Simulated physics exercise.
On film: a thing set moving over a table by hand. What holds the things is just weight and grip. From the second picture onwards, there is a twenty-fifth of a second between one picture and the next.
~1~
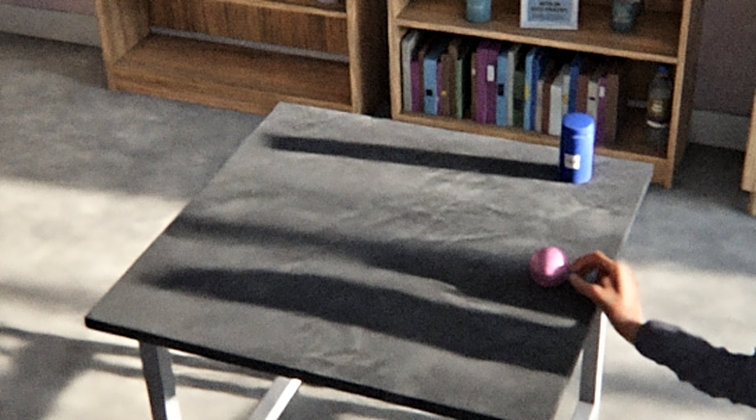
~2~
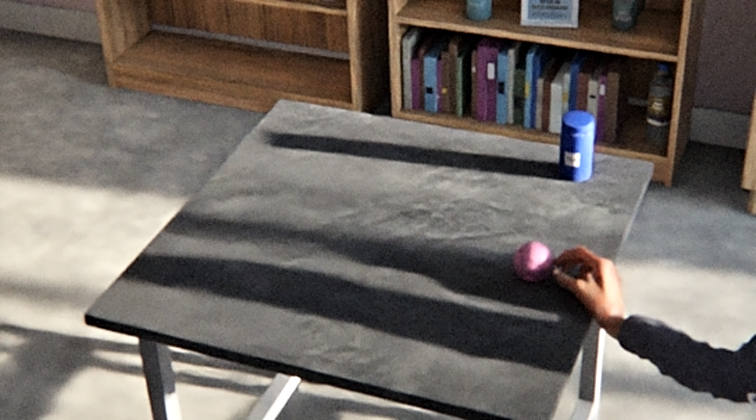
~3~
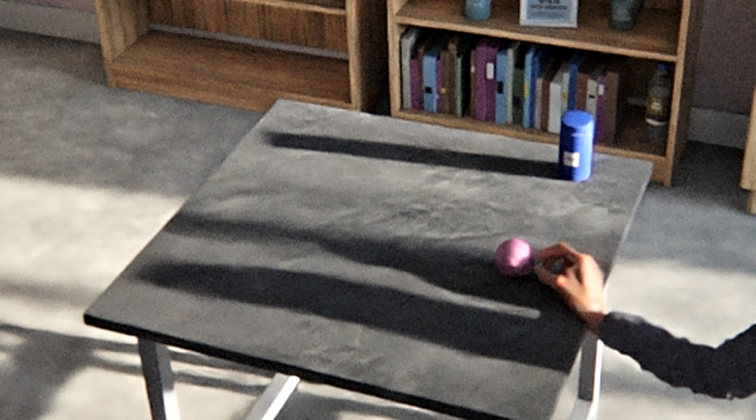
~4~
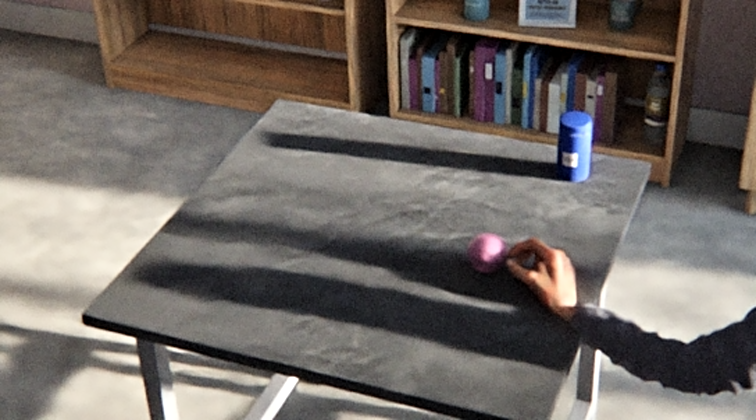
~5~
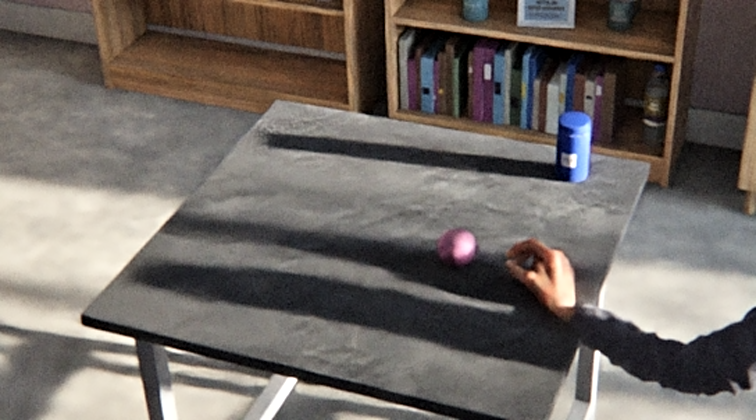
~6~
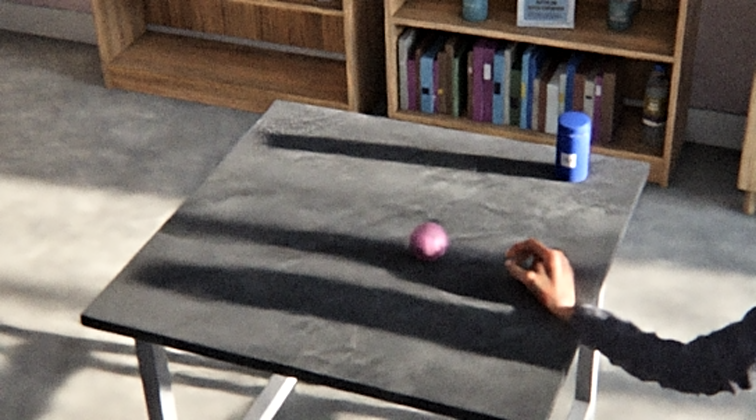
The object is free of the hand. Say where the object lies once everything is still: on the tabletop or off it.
Gone from the top.
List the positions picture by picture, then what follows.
The first frame shows under the hand; pink ball (550, 267).
The second frame shows under the hand; pink ball (534, 262).
The third frame shows under the hand; pink ball (515, 258).
The fourth frame shows pink ball (488, 253).
The fifth frame shows pink ball (457, 248) displaced about its own width.
The sixth frame shows pink ball (429, 242) displaced about its own width.
Then, 0.20 s past the last view, pink ball displaced well along near (300, 216).
Then, 0.50 s past the last view, pink ball now off the table.
Then, 0.80 s past the last view, things are still on the move.
Finally, off the table, pink ball.
